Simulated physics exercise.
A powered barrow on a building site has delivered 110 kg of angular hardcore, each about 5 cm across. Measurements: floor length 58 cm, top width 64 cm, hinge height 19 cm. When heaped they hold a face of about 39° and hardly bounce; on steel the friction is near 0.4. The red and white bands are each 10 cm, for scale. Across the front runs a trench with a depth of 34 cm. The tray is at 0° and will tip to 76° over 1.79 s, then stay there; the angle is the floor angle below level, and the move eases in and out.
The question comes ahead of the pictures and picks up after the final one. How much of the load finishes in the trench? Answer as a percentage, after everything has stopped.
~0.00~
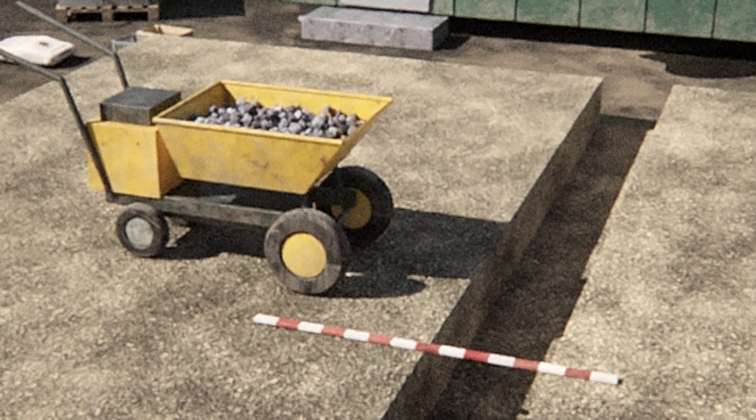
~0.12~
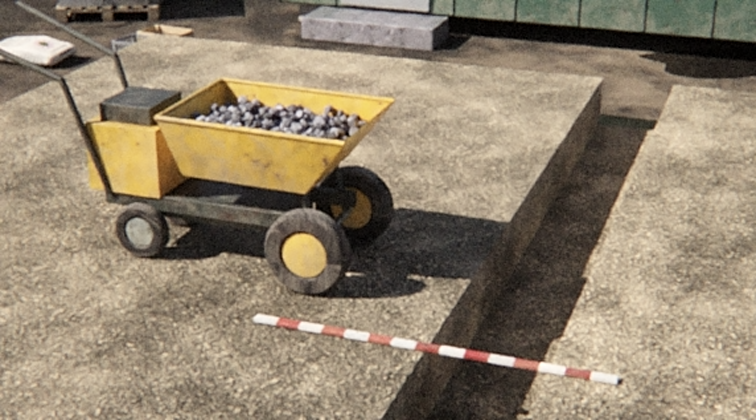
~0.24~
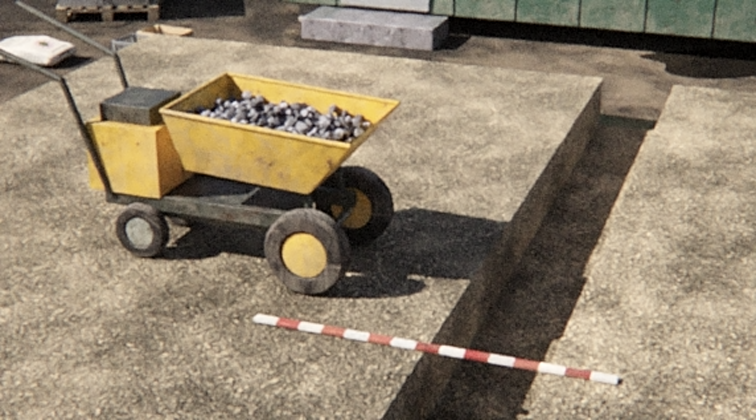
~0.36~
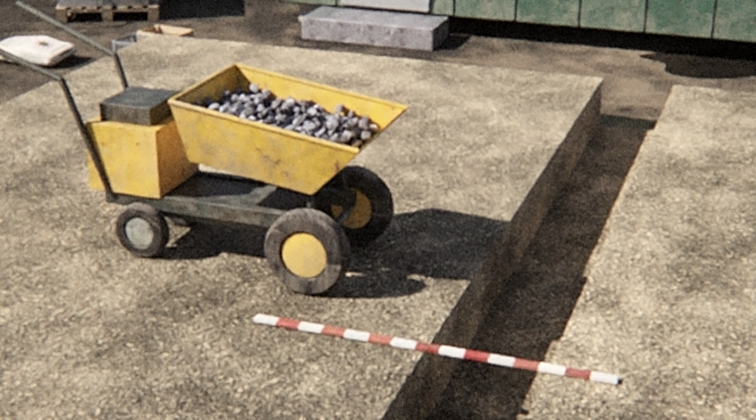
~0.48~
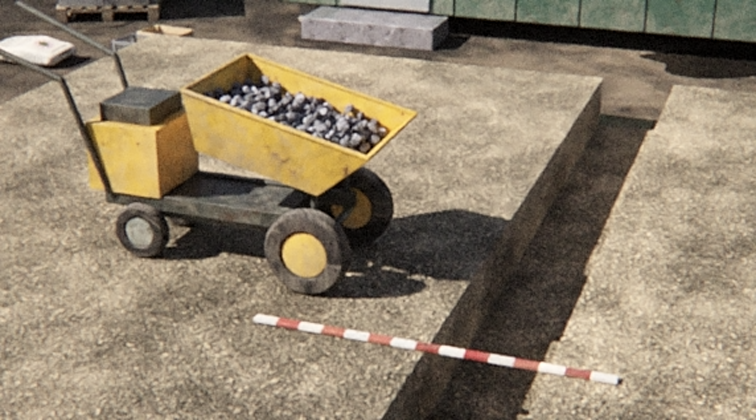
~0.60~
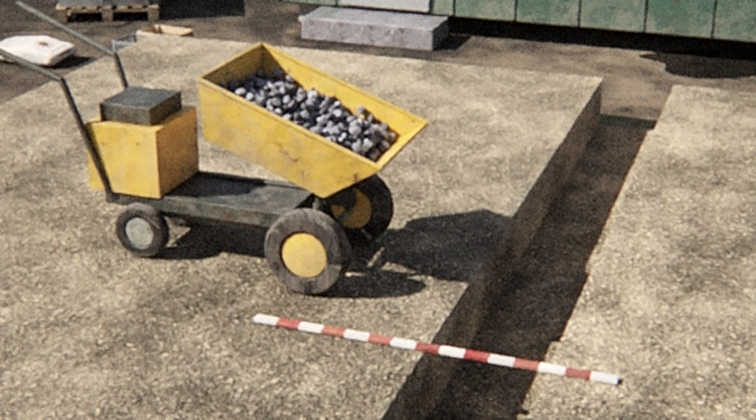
Some 99 per cent of it.
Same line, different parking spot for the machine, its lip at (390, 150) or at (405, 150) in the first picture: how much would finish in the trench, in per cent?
Result: Close to 100 then close to 100 per cent.
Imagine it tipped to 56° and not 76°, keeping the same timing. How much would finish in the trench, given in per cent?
Then about 10 per cent.
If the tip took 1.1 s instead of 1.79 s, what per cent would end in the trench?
Roughly 100 per cent would.
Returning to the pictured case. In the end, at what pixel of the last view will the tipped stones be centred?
The stones end up centred near (508, 349).
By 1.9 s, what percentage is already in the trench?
Roughly 40% by that time.
After 1.3 s the floor is at 64°; 100 % in the tray; the foremost stones are at (440, 236).
After 1.9 s the floor is at 76°; 57 % in the tray, 2 % short of the trench, 40 % in the trench; the foremost stones are at (554, 389).
After 2.2 s the floor is at 76°; 25 % in the tray, 3 % short of the trench, 72 % in the trench; the foremost stones are at (563, 372).
After 4.2 s the floor is at 76°; 0 % in the tray, 1 % short of the trench, 99 % in the trench; the foremost stones are at (570, 355).
